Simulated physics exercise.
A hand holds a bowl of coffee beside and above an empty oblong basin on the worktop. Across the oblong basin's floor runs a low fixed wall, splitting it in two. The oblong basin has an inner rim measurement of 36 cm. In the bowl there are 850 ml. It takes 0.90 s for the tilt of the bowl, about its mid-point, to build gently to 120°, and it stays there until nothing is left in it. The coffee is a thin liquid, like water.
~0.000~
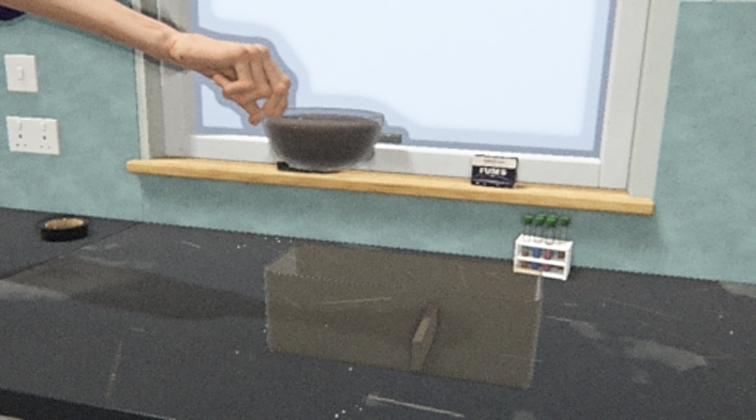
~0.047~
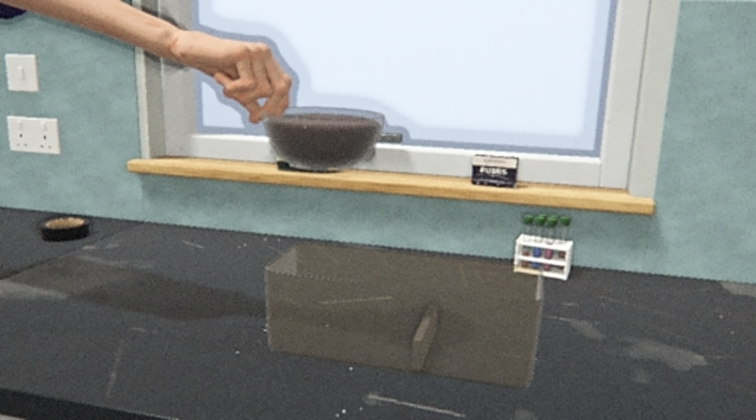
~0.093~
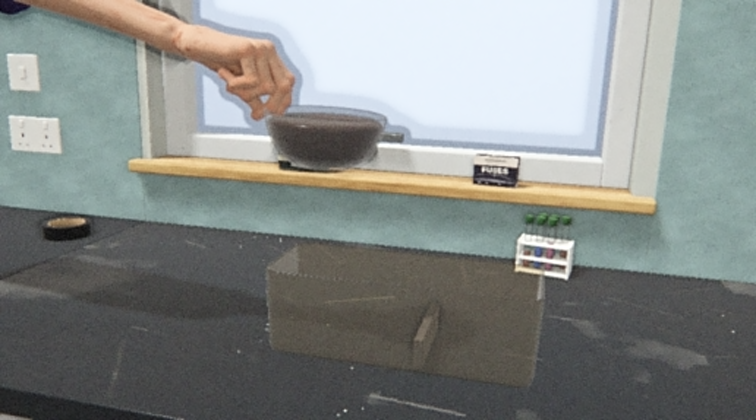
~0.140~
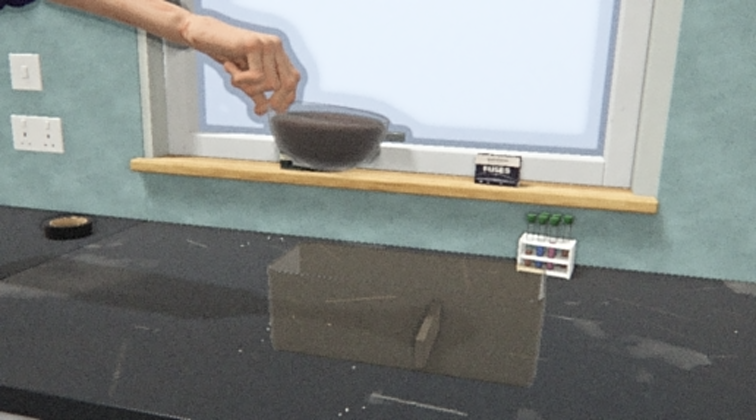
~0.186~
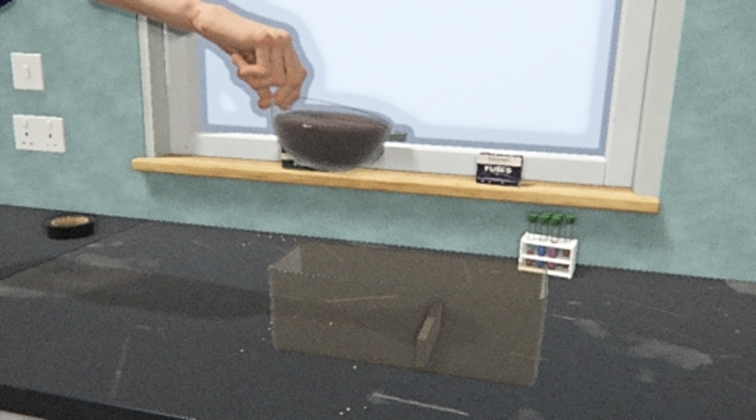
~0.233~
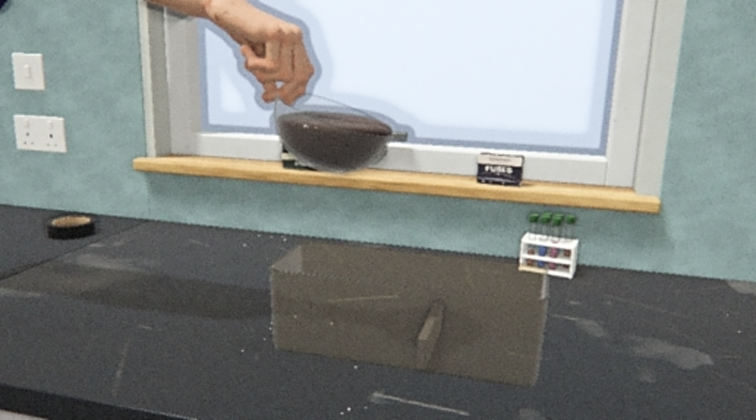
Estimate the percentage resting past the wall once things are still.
I would say roughly 44 percent.
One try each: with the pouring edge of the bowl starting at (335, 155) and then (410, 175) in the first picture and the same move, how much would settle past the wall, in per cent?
15 and 60 %.
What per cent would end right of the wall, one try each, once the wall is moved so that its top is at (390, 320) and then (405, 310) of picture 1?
I'd put it at about 75 per cent for the first and about 65 per cent for the second.
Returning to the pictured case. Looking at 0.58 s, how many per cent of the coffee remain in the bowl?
About 18 per cent.
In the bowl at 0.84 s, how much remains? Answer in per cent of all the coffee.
0 %.
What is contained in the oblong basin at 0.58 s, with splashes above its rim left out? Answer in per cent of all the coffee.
At that time the basin holds about 32 per cent of the liquid.
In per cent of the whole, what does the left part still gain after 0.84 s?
Around 1 in a hundred.
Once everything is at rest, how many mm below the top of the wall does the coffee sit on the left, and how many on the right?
Left roughly 26 mm; right roughly 22 mm.
After 0.58 s the tilt is 87° and 18 per cent is still to pour, 6 is left of the wall and 25 right of it.
After 0.84 s the tilt is 119° and 0 per cent is still to pour, 51 is left of the wall and 43 right of it.
After 1.11 s the tilt is 120° and 0 per cent is still to pour, 52 is left of the wall and 44 right of it.
After 1.40 s the tilt is 120° and 0 per cent is still to pour, 52 is left of the wall and 44 right of it.
In the end 52 per cent lies left of the wall, 44 right of it and 4 outside.
